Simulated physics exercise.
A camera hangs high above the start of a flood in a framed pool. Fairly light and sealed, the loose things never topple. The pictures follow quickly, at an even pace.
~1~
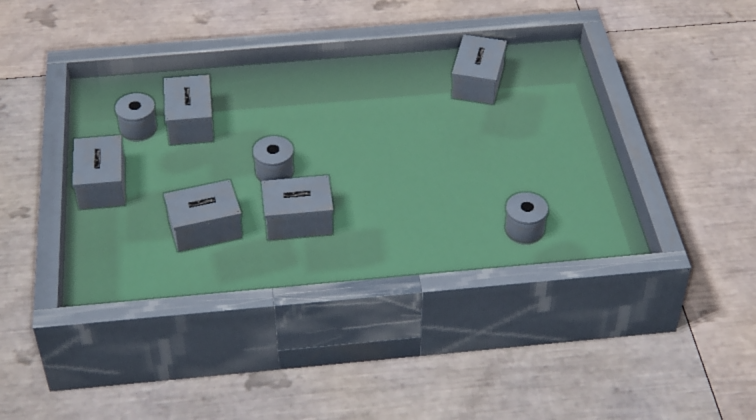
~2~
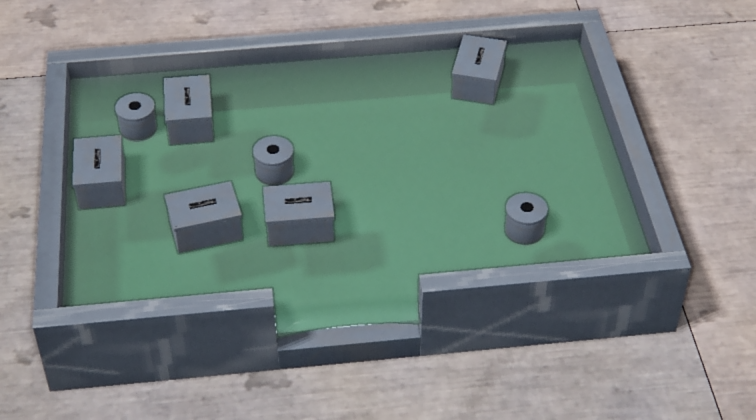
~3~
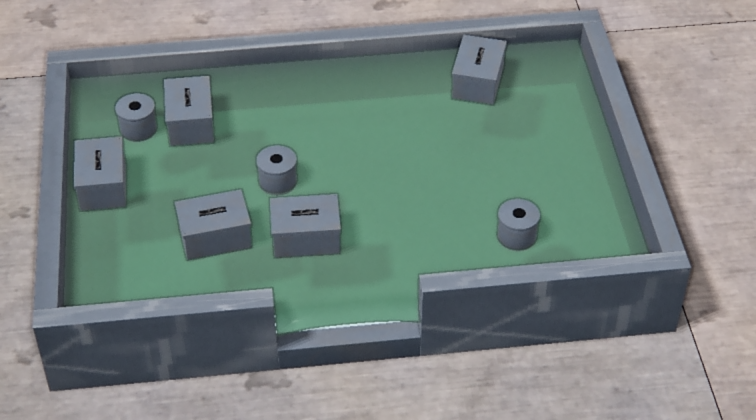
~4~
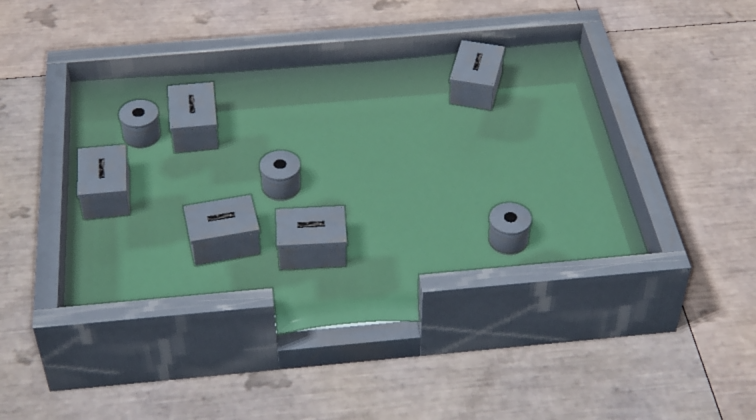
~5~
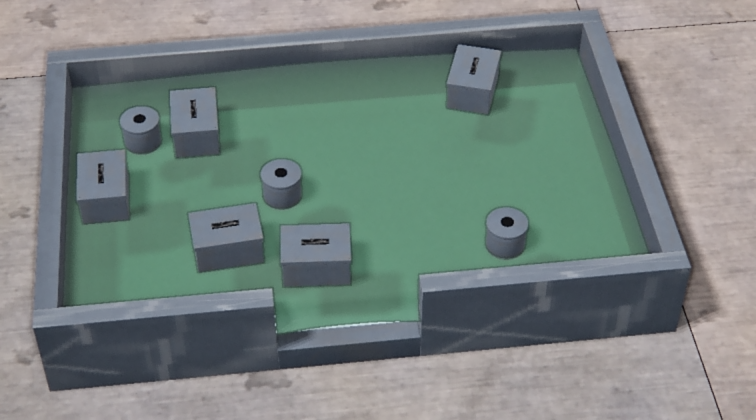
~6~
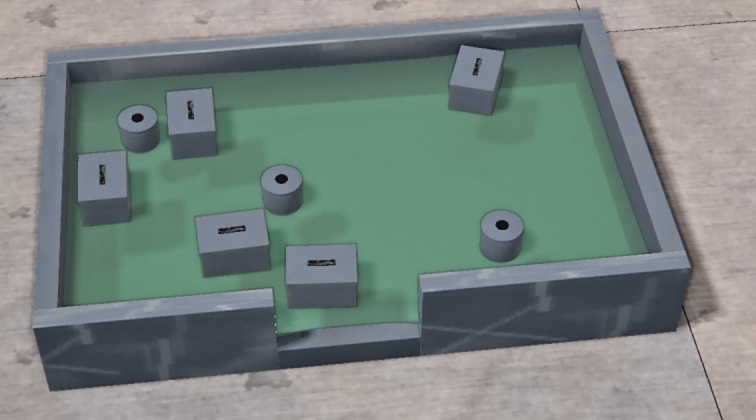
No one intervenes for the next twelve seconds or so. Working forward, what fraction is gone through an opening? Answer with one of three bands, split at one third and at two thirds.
One third to two thirds.
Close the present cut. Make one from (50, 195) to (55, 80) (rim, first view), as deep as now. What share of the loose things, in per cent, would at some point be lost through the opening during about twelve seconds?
Close to 80 percent.
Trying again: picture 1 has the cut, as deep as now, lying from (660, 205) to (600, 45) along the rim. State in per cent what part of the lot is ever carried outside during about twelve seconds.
Around 20 in a hundred.
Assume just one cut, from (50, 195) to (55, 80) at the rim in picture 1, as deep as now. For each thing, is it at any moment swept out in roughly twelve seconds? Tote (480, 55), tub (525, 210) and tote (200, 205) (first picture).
In the order given: Remains, remains, escapes.
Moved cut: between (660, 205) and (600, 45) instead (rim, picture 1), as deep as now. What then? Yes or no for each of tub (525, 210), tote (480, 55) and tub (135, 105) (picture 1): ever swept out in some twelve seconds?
Looking at them in turn, number one is flushed away, number two is flushed away, and number three is held back.
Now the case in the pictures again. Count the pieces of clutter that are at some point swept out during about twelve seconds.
That works out to 4.
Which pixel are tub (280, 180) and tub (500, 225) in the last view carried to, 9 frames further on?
Roughly (307, 242) for one and (428, 264) for the other.
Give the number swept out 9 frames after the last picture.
That makes 2.
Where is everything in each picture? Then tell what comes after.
A tote at (297, 195) floats; a tote at (202, 203), afloat; 0 of 8 have shifted, in the first frame.
A tote at (298, 202), afloat; a tote at (203, 205) floats; 0 of 8 have shifted, in the second frame.
A tote at (305, 214) floats, close to its start; a tote at (213, 212), afloat, close to its start; 3 of 8 have shifted, in the third frame.
A tote at (311, 225), afloat, close to its start; a tote at (221, 218), afloat, close to its start; 4 of 8 have shifted, in the fourth frame.
A tote at (316, 243), afloat, a stride from its start; a tote at (226, 226), afloat, close to its start; 8 of 8 have shifted, in the fifth frame.
A tote at (322, 264), afloat, a stride from its start; a tote at (232, 231), afloat, close to its start; 7 of 8 have shifted, in the sixth frame.
A moment on, 1 of 8 are out; 7 afloat.
Next, 2 of 8 are out; 6 afloat.
Later, 4 of 8 are out; 4 afloat.
In the end, 4 of 8 are out; 4 afloat.
